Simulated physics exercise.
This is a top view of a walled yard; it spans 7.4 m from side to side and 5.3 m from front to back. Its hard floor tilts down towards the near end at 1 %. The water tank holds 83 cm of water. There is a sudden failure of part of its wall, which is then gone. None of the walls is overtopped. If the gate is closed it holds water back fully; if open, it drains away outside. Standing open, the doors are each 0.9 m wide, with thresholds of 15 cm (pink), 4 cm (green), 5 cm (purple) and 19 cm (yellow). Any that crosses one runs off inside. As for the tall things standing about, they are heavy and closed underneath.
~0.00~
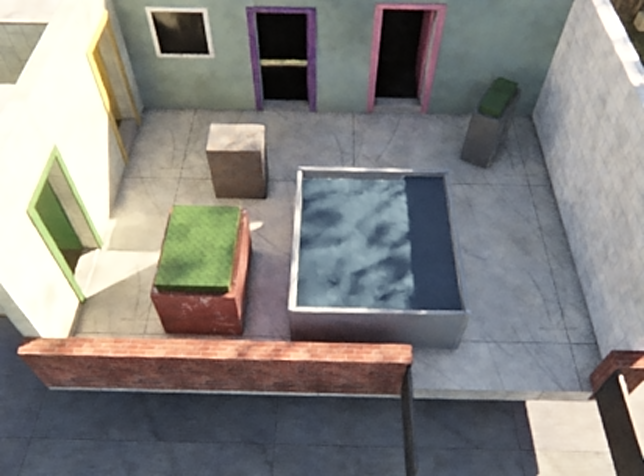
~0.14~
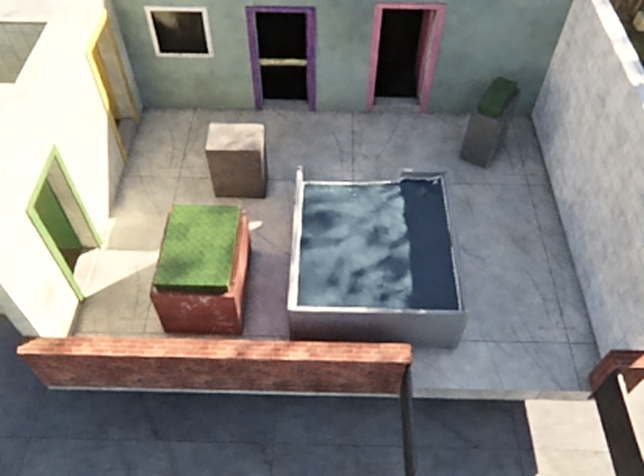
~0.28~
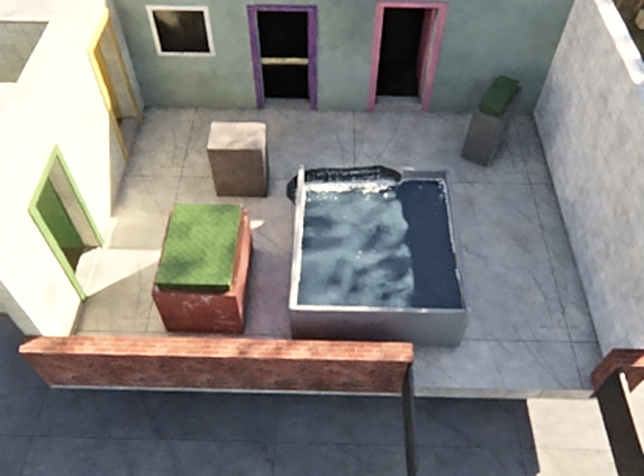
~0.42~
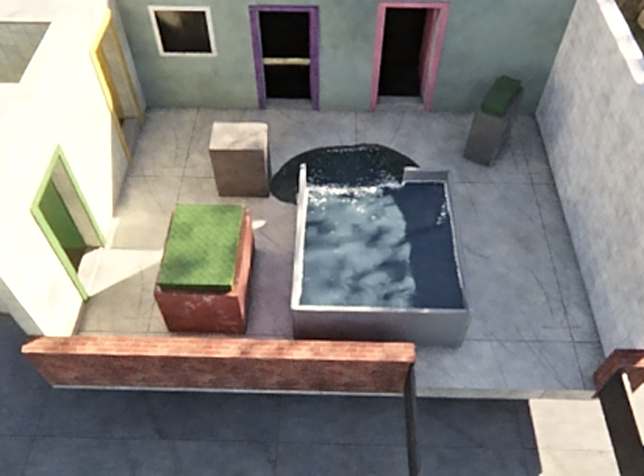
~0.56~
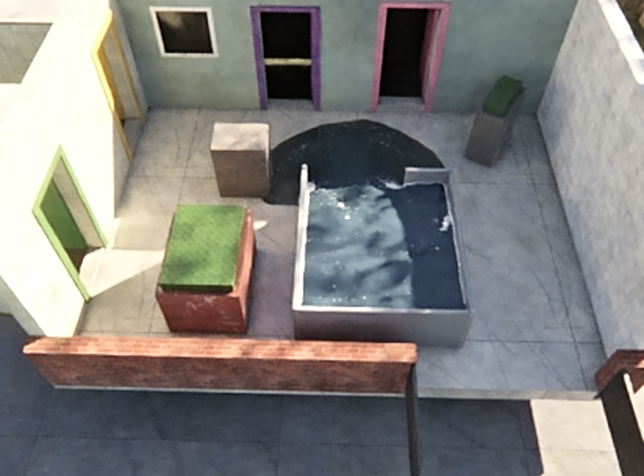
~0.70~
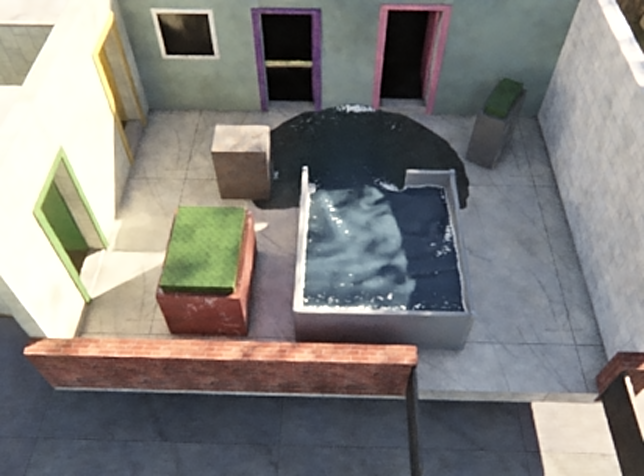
The clip shows a walled yard seen from above, where the far wall of a square water tank breaks open and dark water pours out, spreading across the paved floor in a widening fan toward the purple and pink doorways.
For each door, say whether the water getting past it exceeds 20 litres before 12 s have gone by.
By that time: The pink door exceeds 20 litres; the green door exceeds 20 litres; the purple door exceeds 20 litres; the yellow door exceeds 20 litres.
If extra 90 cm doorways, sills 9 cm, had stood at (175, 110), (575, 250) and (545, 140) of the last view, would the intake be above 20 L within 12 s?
Result in order - more than that, not enough, more than that.
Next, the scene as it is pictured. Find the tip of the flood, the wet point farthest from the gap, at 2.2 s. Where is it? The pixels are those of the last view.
At about (149, 111).
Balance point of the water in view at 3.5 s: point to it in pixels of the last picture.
Around (348, 195) in the last picture.
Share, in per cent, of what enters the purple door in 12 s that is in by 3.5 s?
Some 65 in a hundred.
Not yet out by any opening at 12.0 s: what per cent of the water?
I'd put it at some 60 percent still there.
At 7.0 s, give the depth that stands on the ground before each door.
Measured in centimetres, the pink door gives 11, the green door 5, the purple door 12 and the yellow door 16.
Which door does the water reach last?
Looks like the green door.
After 1.4 s water covers 30 % of the floor and is deepest (48 cm) near (347, 114); pink door 33 cm at the sill, 46 L in, green door not reached, purple door 27 cm at the sill, 61 L in, yellow door not reached.
After 2.2 s water covers 40 % of the floor and is deepest (43 cm) near (338, 121); pink door 35 cm at the sill, 139 L in, green door not reached, purple door 28 cm at the sill, 224 L in, yellow door not reached.
After 3.5 s water covers 60 % of the floor and is deepest (32 cm) near (483, 130); pink door 23 cm at the sill, 238 L in, green door 3 cm at the sill, 0 L in, purple door 20 cm at the sill, 412 L in, yellow door 27 cm at the sill, 28 L in.
After 7.0 s water covers 100 % of the floor and is deepest (20 cm) near (162, 308); pink door 11 cm at the sill, 268 L in, green door 5 cm at the sill, 1 L in, purple door 12 cm at the sill, 591 L in, yellow door 16 cm at the sill, 52 L in.
After 12.0 s water covers 100 % of the floor and is deepest (14 cm) near (71, 363); pink door 6 cm at the sill, 268 L in, green door 12 cm at the sill, 142 L in, purple door 7 cm at the sill, 650 L in, yellow door 9 cm at the sill, 52 L in.
